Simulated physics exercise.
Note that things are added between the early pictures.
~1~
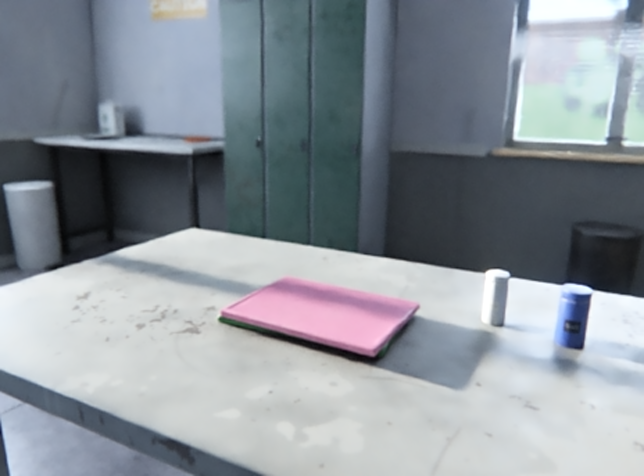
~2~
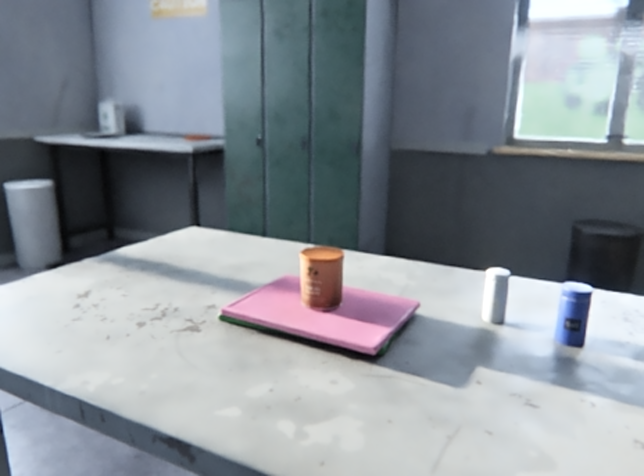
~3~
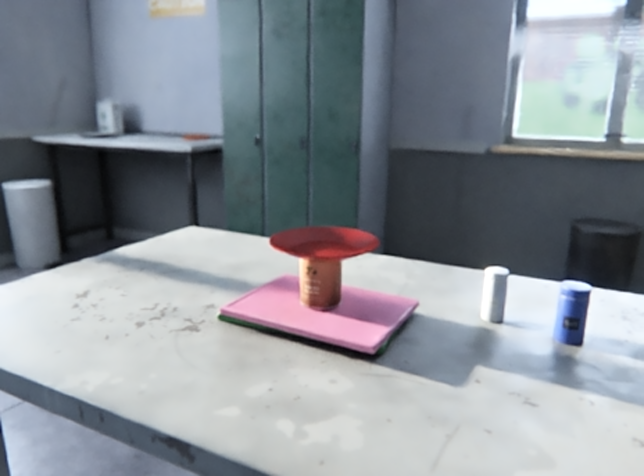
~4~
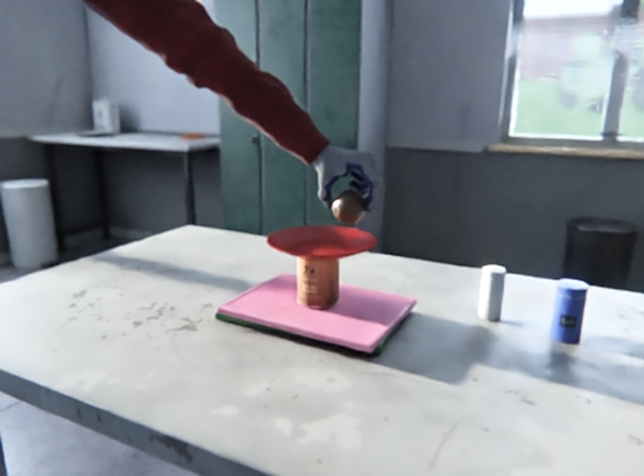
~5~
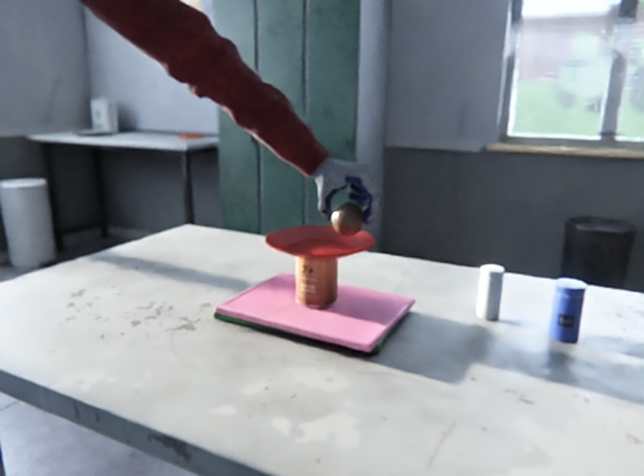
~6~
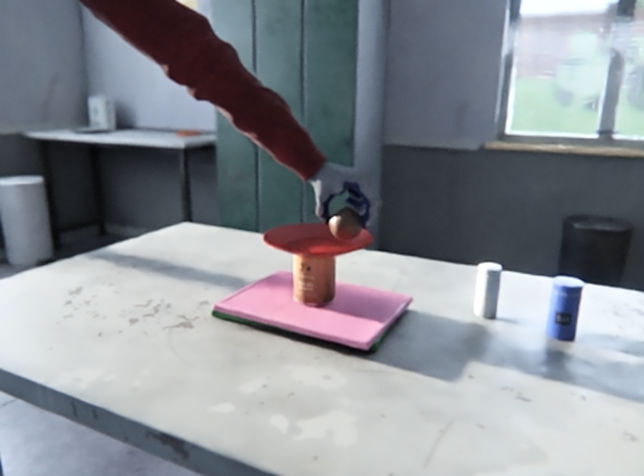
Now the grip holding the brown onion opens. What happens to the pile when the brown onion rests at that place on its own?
The pile stays upright.
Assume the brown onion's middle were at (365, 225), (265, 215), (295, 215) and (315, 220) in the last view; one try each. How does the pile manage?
Result per case: First still standing, second toppled, third still standing, fourth still standing.
Then, 0.70 s on from there, no change.
Then, 1.60 s on from there, things are still on the move.
Then, 2.50 s on from there, as before.
In the end, all 7 unmoved. At the end, from the last picture's camera, brown onion near (347, 224). The pile keeps its balance.
